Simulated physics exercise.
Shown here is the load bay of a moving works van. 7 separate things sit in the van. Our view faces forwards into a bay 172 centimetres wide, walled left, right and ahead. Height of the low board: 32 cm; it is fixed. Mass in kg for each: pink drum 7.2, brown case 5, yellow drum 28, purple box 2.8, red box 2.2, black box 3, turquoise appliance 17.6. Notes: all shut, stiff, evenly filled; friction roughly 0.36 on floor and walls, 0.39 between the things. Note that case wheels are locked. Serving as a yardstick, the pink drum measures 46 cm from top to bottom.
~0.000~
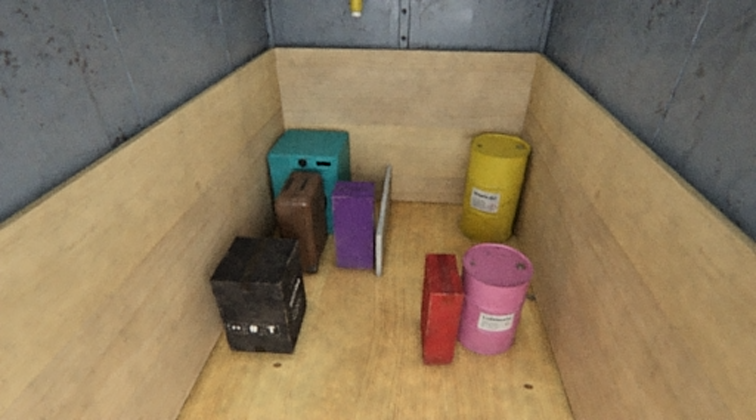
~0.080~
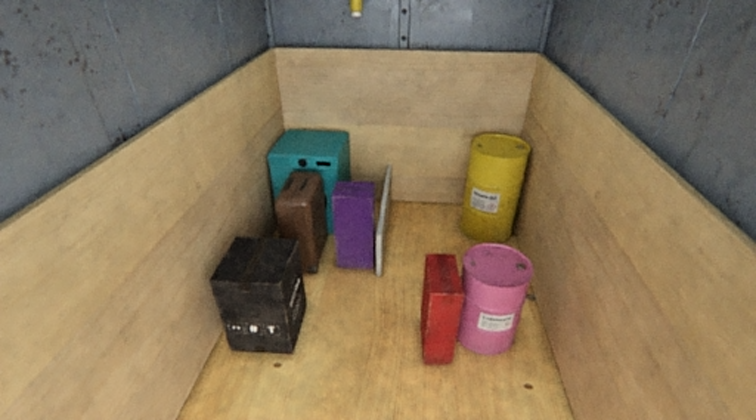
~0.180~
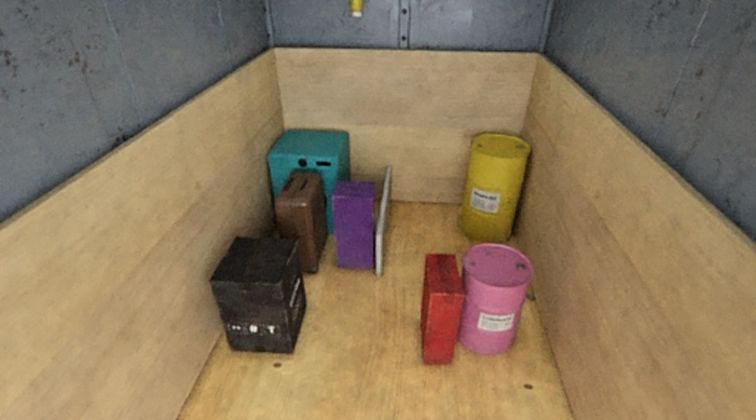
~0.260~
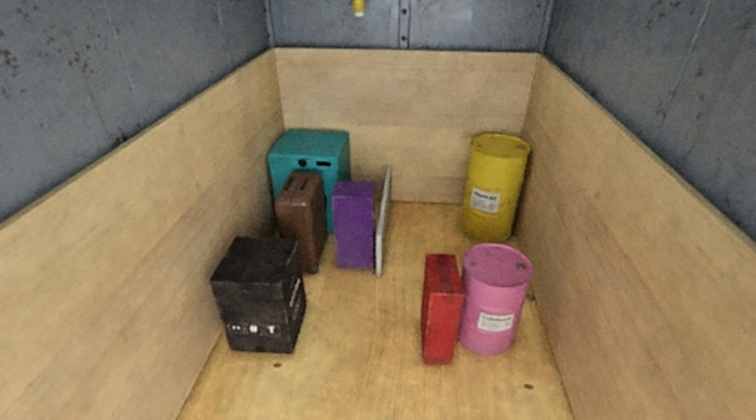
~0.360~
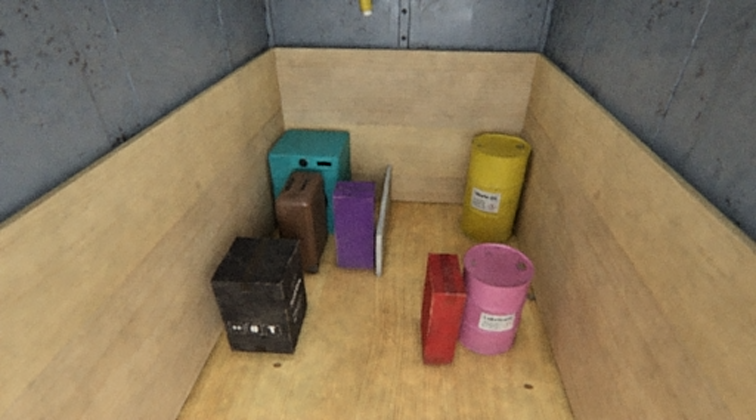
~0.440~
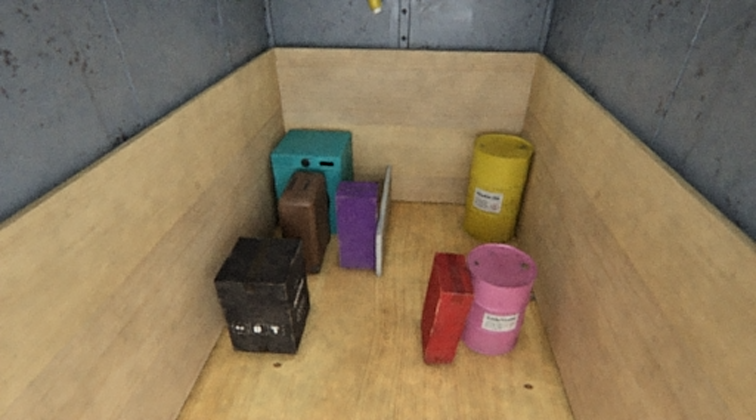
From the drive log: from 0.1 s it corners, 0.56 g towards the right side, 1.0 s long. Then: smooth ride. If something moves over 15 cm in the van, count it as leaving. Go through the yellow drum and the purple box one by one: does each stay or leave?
At the end, my guess is the yellow drum stays near home; my guess is the purple box stays near home.
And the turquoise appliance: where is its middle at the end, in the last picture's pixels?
Resting point, approx. (353, 183) px.
After 0.54 s, load feels 0.56 g right; purple box moved 3 cm near (359, 226); yellow drum moved 2 cm near (495, 190); red box 9° off upright.
After 0.74 s, load feels 0.56 g right; purple box moved 3 cm near (360, 226); yellow drum moved 2 cm near (495, 190); red box 20° off upright.
After 1.04 s, load feels 0.13 g right; purple box moved 3 cm near (360, 226); yellow drum moved 2 cm near (495, 190); black box moved 53 cm.
In the end (1.7 s), not toppled but over 15 cm from the start, pink drum, black box and turquoise appliance; the other 4 under 15 cm from the start. In the last view, yellow drum near (495, 190), purple box near (359, 226).
